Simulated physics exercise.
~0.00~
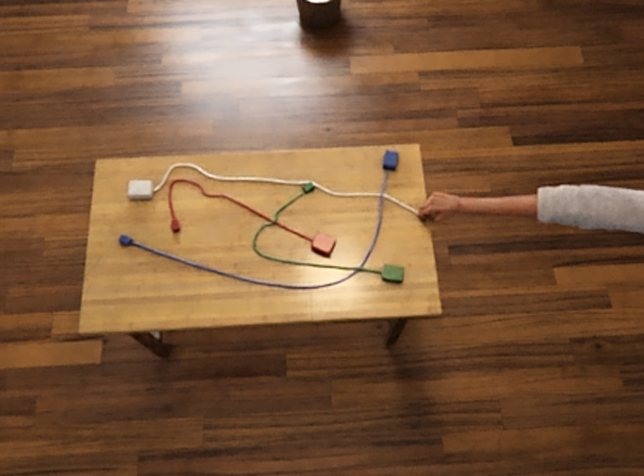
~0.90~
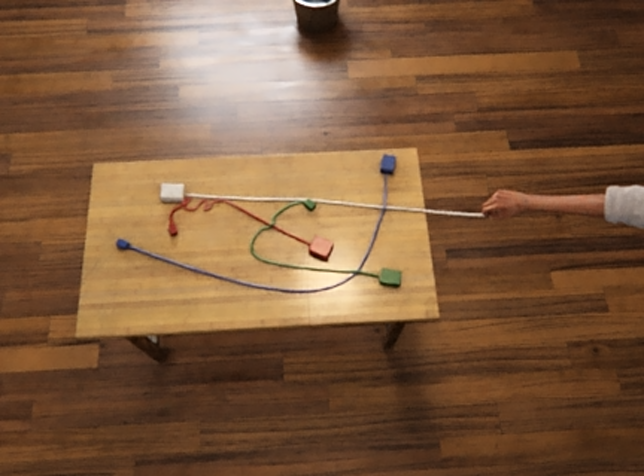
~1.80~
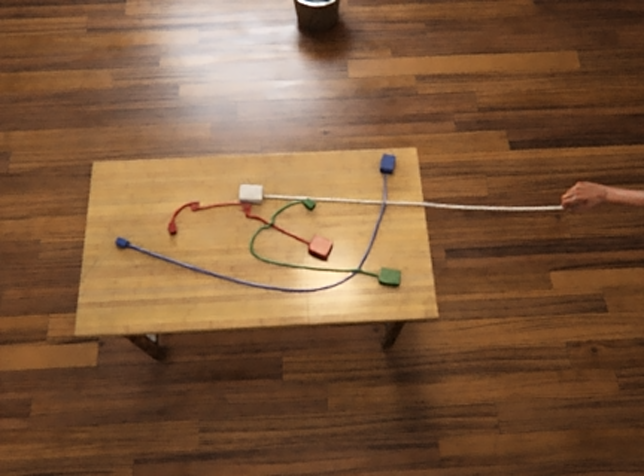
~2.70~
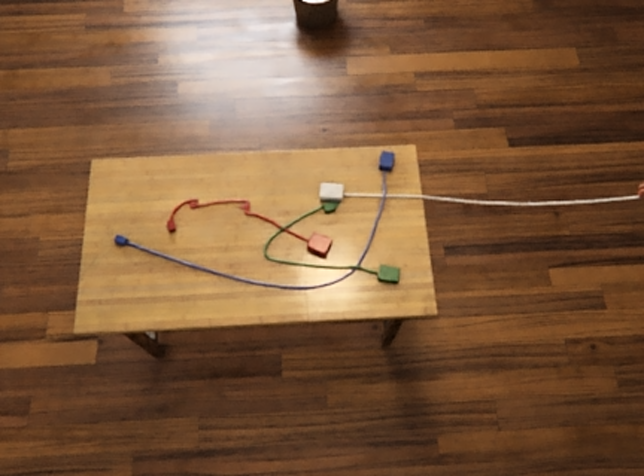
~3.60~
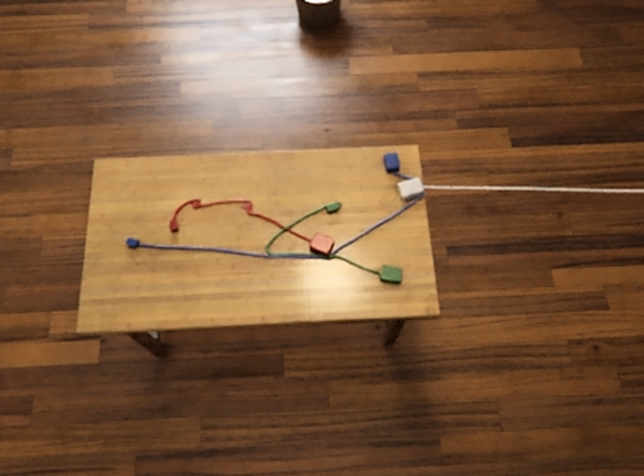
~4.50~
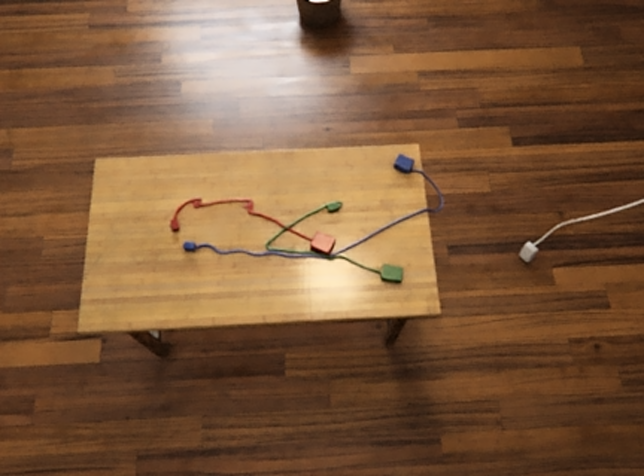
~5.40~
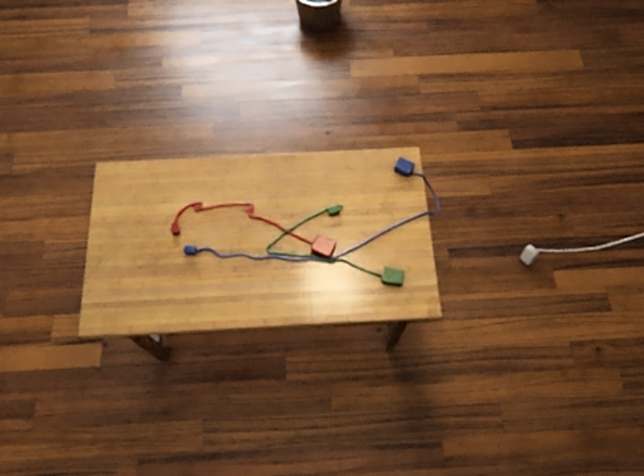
A hand pulled a white lead off the right side of a wooden table, dragging its charger past the tangled red, green and blue leads and shifting the green and blue ones, until the white charger dropped over the edge onto the floor.
